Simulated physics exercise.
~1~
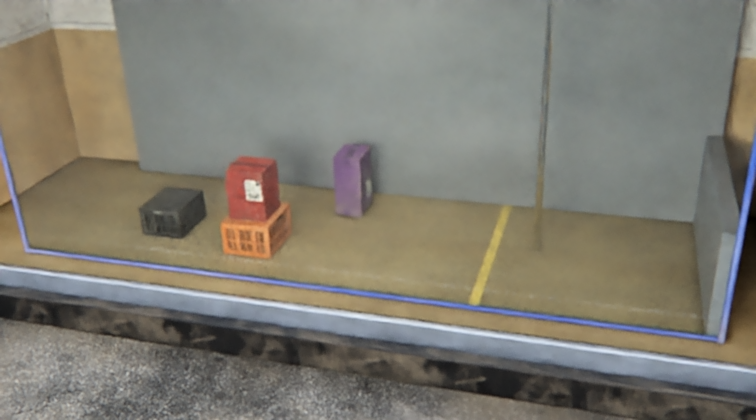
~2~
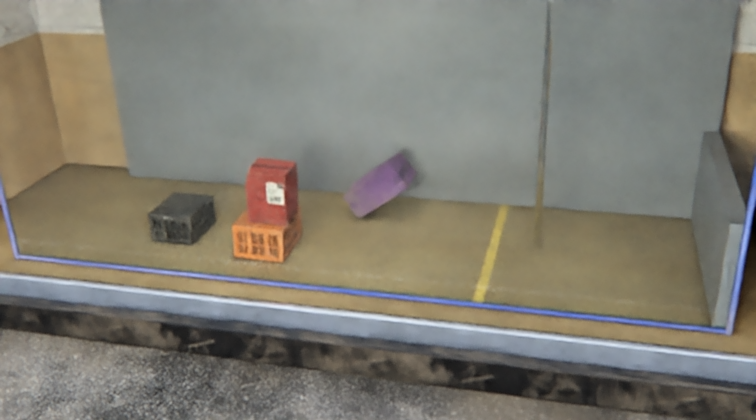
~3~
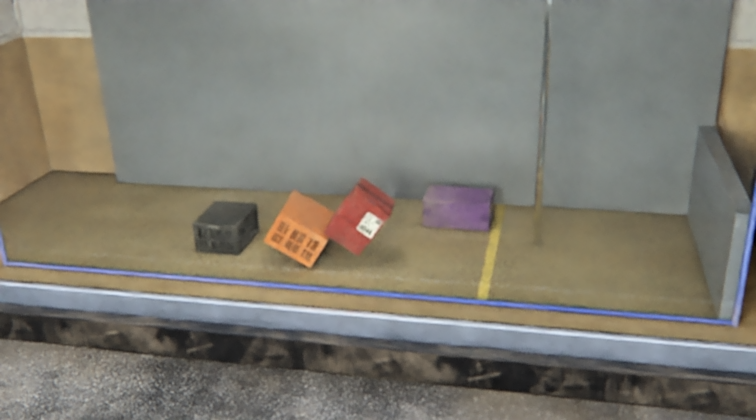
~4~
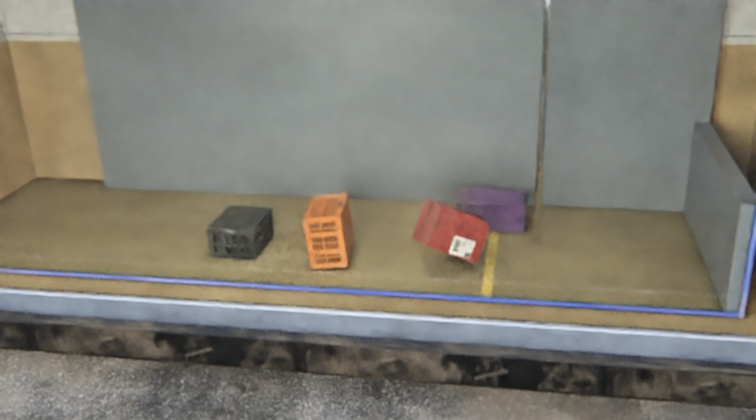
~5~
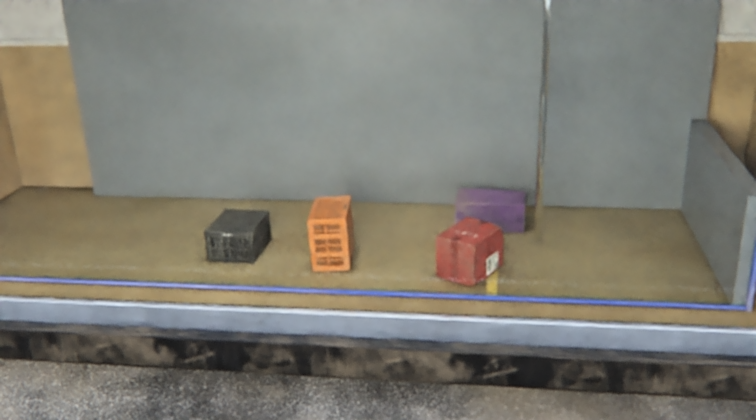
Purple and red packs topple and slide right, an orange crate tips upright, and all settle.
